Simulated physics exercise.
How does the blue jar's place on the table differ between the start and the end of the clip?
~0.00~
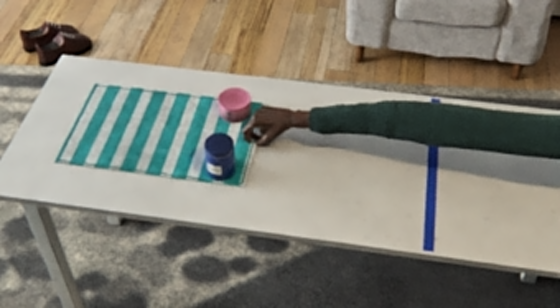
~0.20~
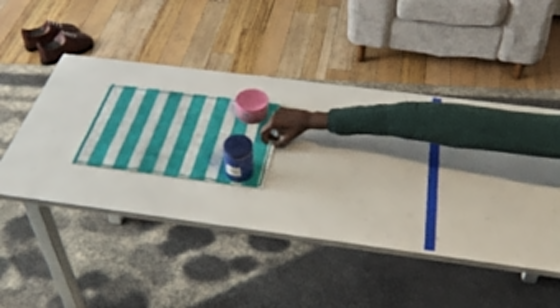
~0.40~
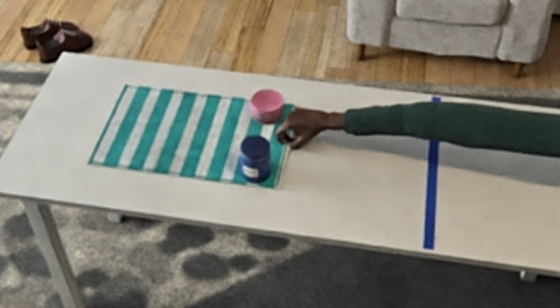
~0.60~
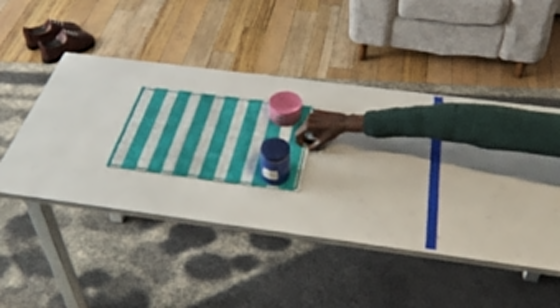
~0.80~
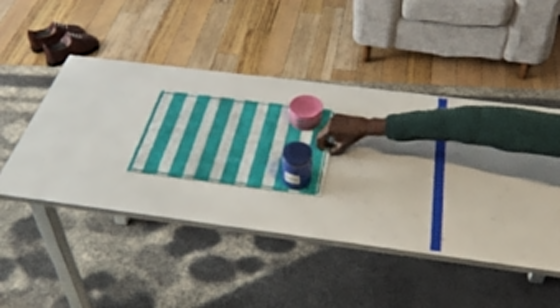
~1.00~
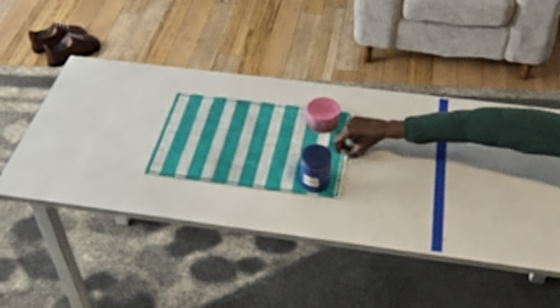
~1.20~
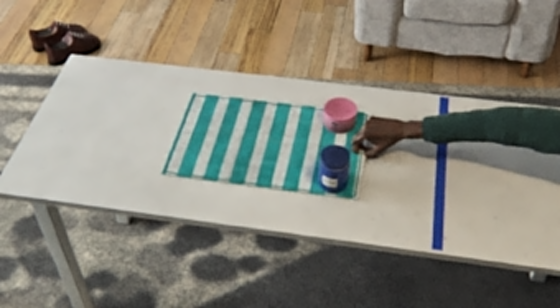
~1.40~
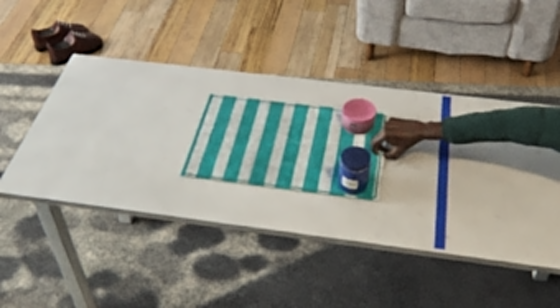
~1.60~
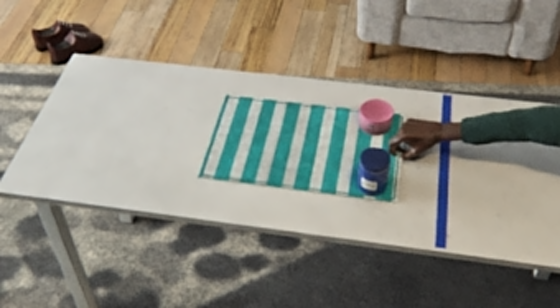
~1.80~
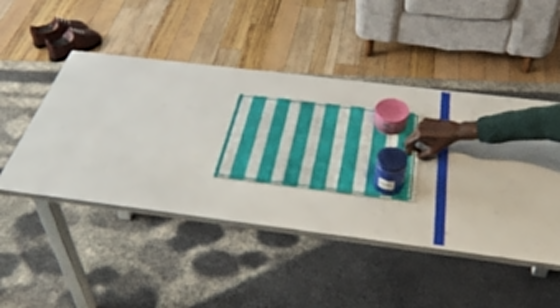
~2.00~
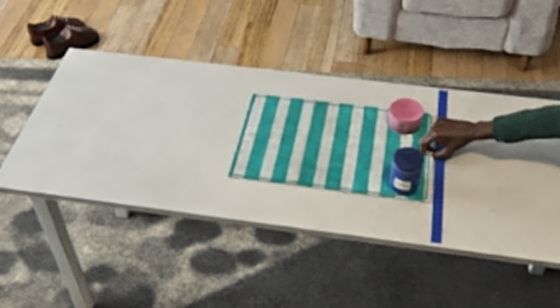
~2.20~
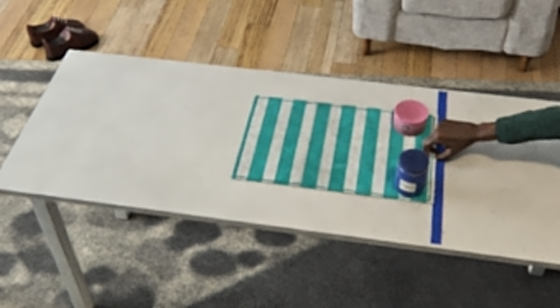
At the start the blue jar is well to the left of the blue tape, and by the end it is farther right, close beside the tape.
